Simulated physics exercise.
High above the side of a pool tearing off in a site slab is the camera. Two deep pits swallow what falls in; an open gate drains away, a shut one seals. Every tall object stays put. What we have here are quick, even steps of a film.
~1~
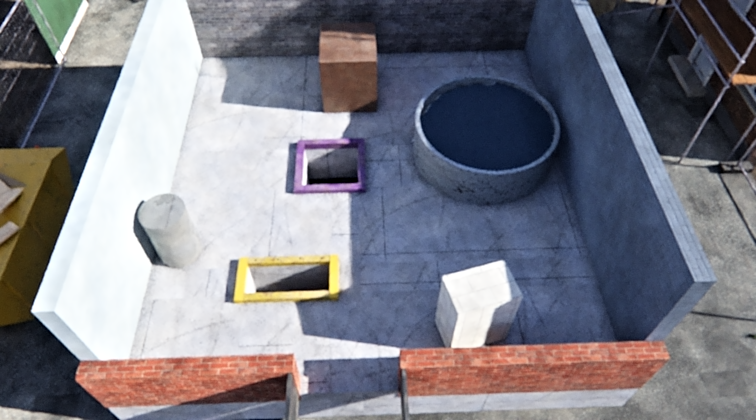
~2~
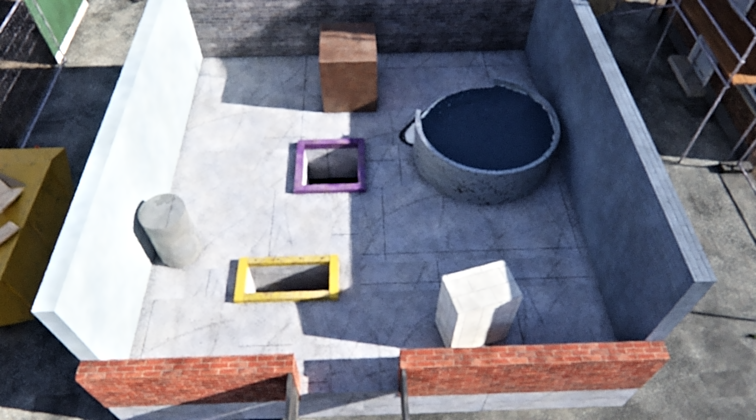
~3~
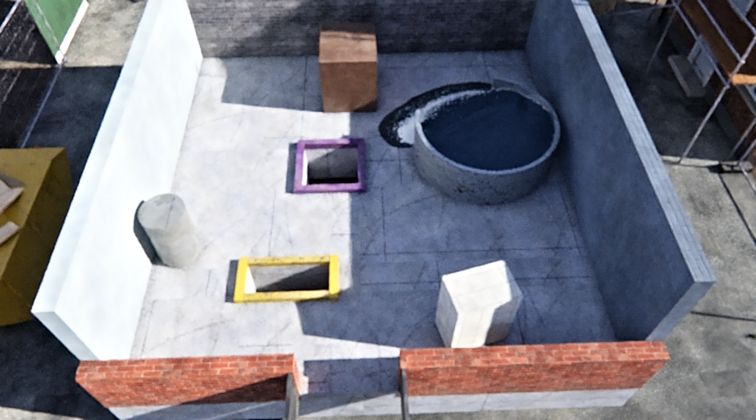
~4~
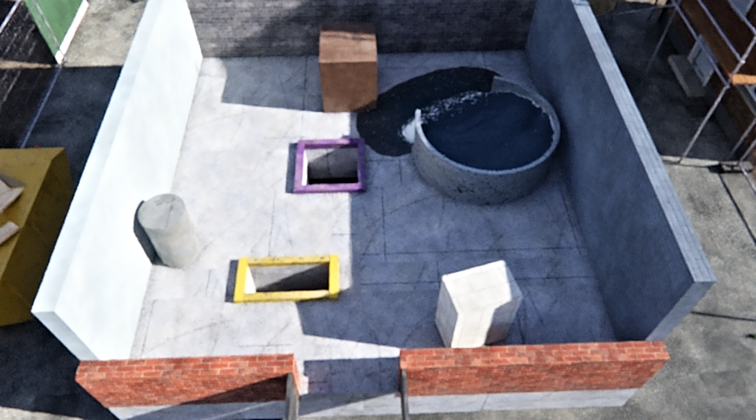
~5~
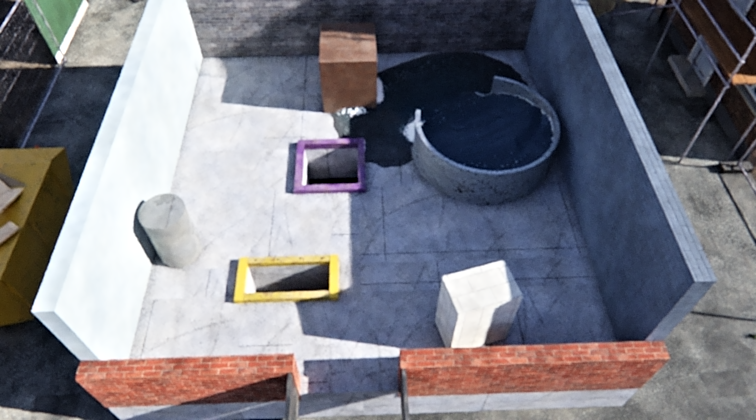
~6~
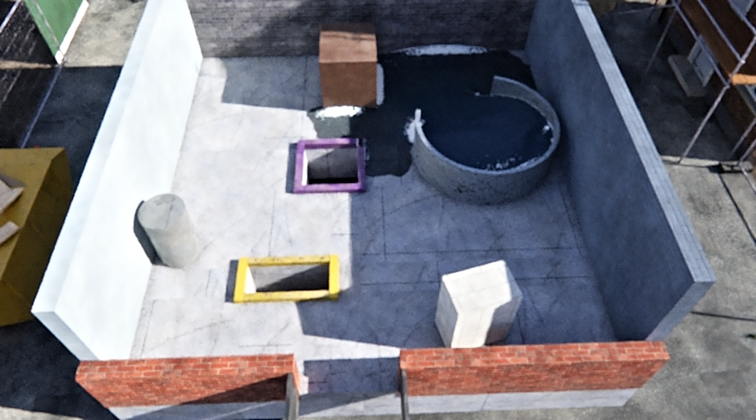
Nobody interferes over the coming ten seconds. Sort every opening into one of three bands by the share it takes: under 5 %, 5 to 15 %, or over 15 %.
The gate takes under 5 %; the purple pit takes under 5 %; the yellow pit takes under 5 %.
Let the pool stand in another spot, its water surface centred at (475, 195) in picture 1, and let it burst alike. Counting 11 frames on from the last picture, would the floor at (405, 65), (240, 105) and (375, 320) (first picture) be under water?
So, first one got wet, second one got wet, third one stays dry.
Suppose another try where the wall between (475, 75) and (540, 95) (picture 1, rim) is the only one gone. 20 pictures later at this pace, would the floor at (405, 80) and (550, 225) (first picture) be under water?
Point one waterlogged, point two waterlogged.
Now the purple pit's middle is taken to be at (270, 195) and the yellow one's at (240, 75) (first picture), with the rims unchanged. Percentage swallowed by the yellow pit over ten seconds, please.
Result - yellow pit: 12 %.
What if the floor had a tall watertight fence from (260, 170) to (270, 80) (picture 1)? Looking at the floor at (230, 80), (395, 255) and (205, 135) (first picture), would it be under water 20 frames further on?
Result in the order given: Drowned, unaffected, drowned.
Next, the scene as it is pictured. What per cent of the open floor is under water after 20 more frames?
Share estimate: About 45 per cent.
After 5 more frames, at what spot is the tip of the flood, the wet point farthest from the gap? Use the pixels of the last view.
Somewhere around (215, 132).
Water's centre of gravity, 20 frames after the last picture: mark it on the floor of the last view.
At about (402, 105).
A moment on, water covers 25 % of the floor; the gate 0 %, the purple pit 0 %, the yellow pit 0 %.
Next, water covers 40 % of the floor; the gate 0 %, the purple pit 0 %, the yellow pit 0 %.
Then, water covers 45 % of the floor; the gate 0 %, the purple pit 0 %, the yellow pit 0 %.
Later, water covers 75 % of the floor; the gate 0 %, the purple pit 1 %, the yellow pit 0 %.
In the end, water covers 95 % of the floor; the gate 1 %, the purple pit 1 %, the yellow pit 0 %.
